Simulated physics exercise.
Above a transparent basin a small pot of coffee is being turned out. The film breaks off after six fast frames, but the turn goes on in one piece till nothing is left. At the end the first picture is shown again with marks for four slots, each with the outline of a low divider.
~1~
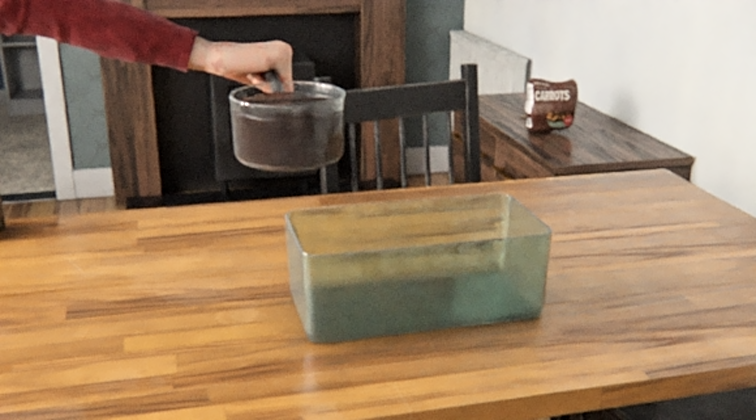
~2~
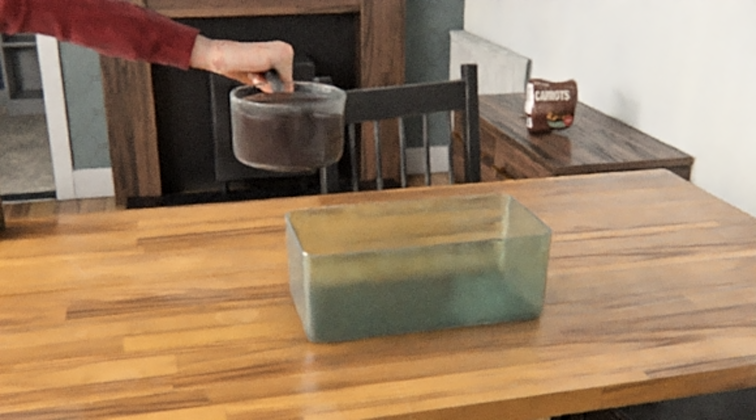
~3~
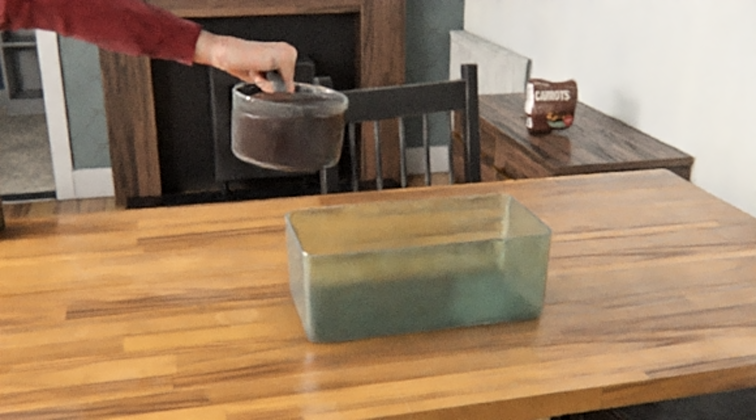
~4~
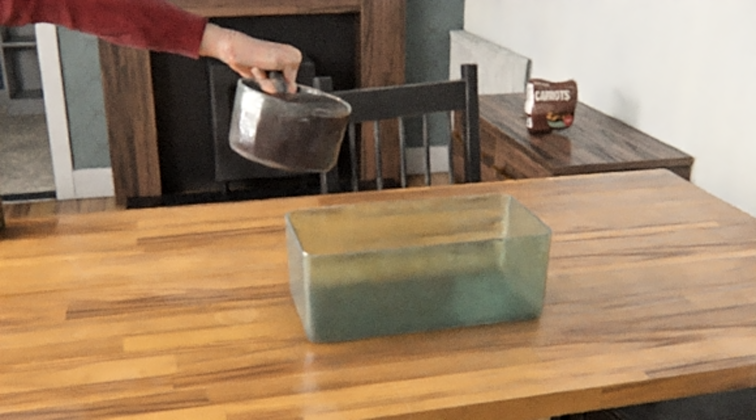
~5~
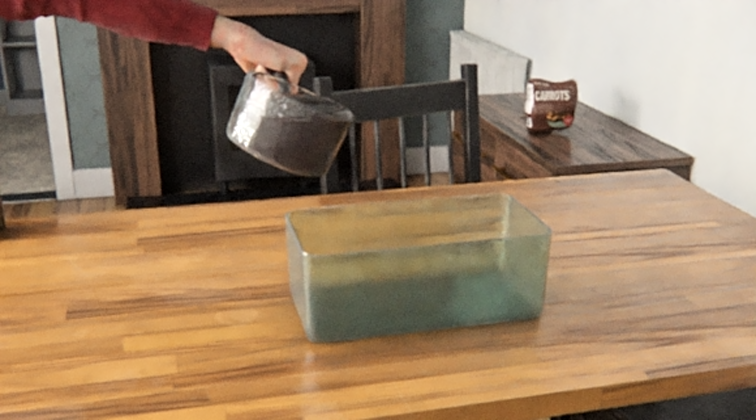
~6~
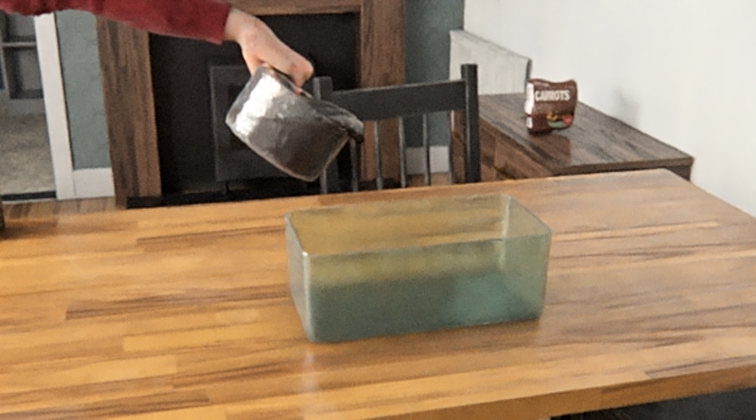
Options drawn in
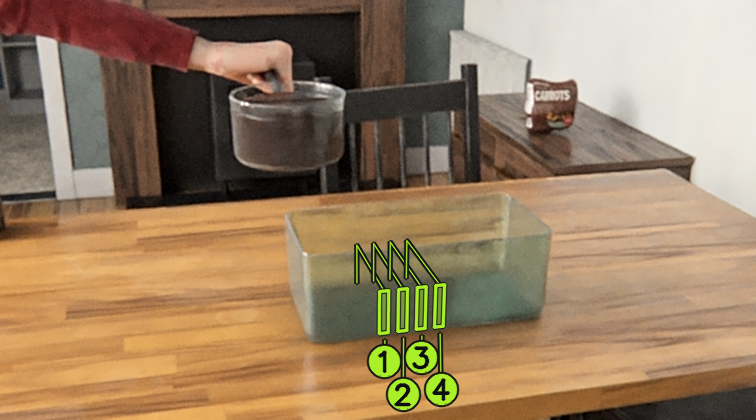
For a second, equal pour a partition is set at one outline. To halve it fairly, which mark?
2 is best.
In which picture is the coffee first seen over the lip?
In picture 5.
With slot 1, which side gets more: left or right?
The right one.
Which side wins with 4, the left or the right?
The left one.
On the marked copy, 1 at (384, 340); 2 at (403, 337); 3 at (421, 335); 4 at (440, 333).
With 1, about 28 % ends left of the wall and 70 % right of it.
With 2, about 48 % ends left of the wall and 50 % right of it.
With 3, about 77 % ends left of the wall and 21 % right of it; 3 % is lost outside.
With 4, about 93 % ends left of the wall and 5 % right of it.
